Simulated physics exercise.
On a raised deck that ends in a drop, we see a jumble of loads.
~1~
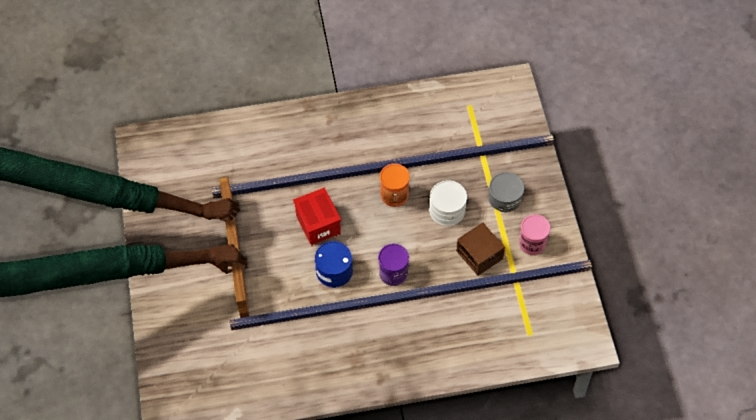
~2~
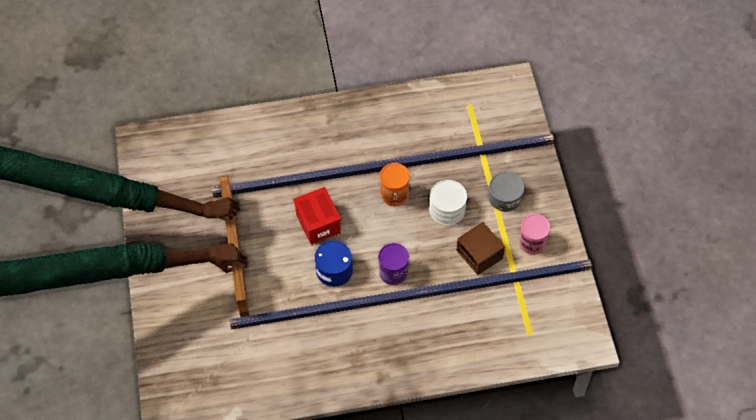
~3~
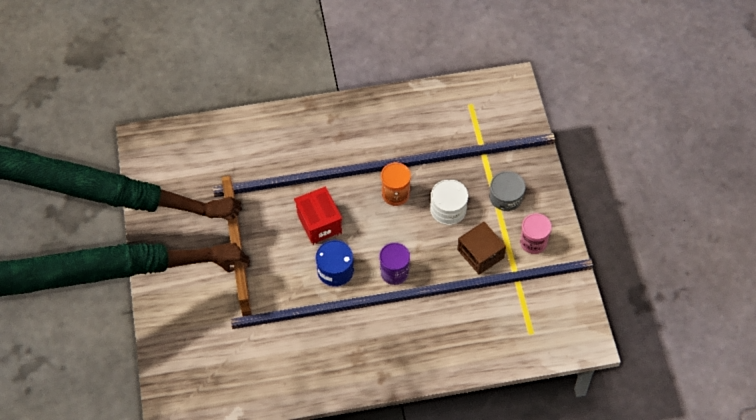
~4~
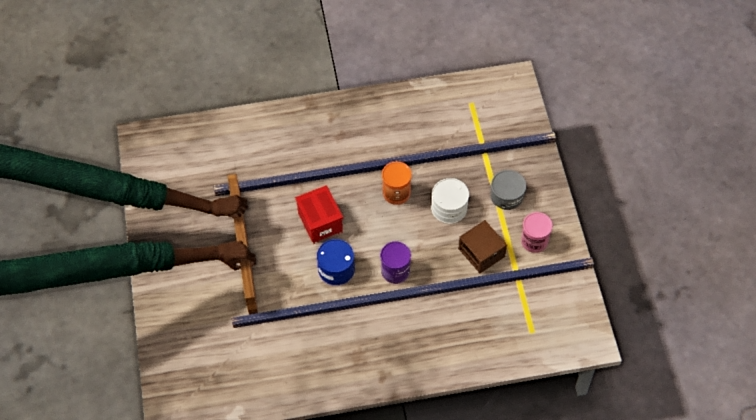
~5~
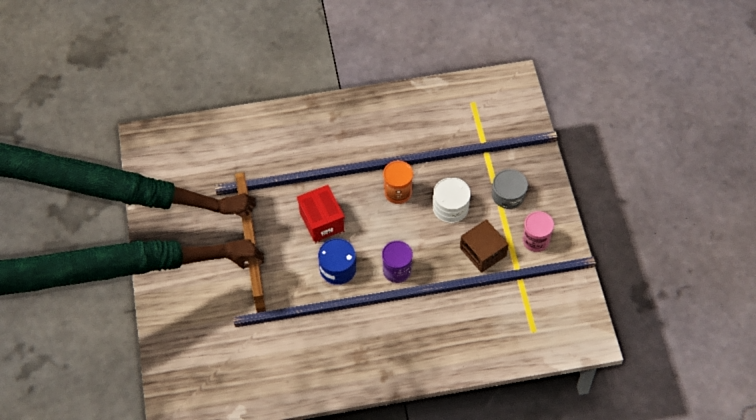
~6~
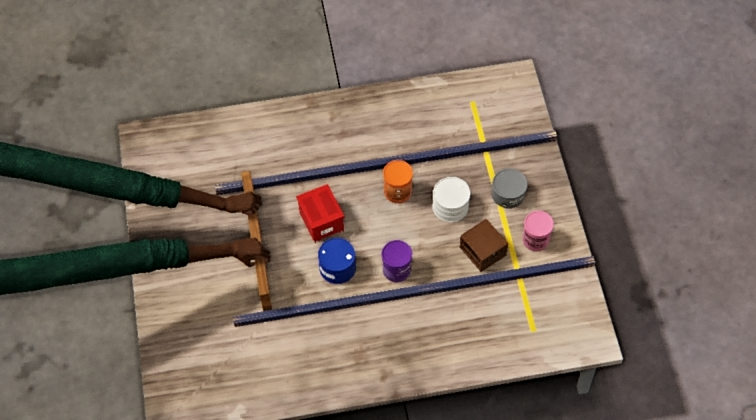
A wooden plank, gripped by two hands in green sleeves, rests at the left end of two blue rails on a tabletop, then slides slowly a short way right. It closes some of the gap to the red tote and blue canister, while the assorted containers stay in place around the yellow tape.
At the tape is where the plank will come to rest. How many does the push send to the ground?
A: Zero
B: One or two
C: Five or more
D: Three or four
Answer: B.
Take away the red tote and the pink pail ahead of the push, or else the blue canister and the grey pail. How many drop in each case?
0 and 0.
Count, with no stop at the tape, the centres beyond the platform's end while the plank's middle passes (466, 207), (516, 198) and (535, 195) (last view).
0; 2; 4.
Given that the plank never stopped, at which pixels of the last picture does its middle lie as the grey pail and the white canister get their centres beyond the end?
Approx. (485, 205) / approx. (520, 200) for the other.
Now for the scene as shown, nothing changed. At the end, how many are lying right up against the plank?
The count is 4.
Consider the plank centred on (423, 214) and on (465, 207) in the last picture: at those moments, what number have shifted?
The count reaches 6 first and 8 second.
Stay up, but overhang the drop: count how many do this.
I count 1 overhanging.
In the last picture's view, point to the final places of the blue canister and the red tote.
The first near (524, 218), the second near (515, 185).
A little later, none off yet; pink pail at rest near (537, 232); grey pail at rest near (509, 189); brown crate at rest near (484, 245).
Next, none off yet; pink pail moving near (540, 231); grey pail shifted about its own width near (538, 183); brown crate shifted about its own width near (515, 249).
When it is over, the number that fall off is one or two; down, grey pail.
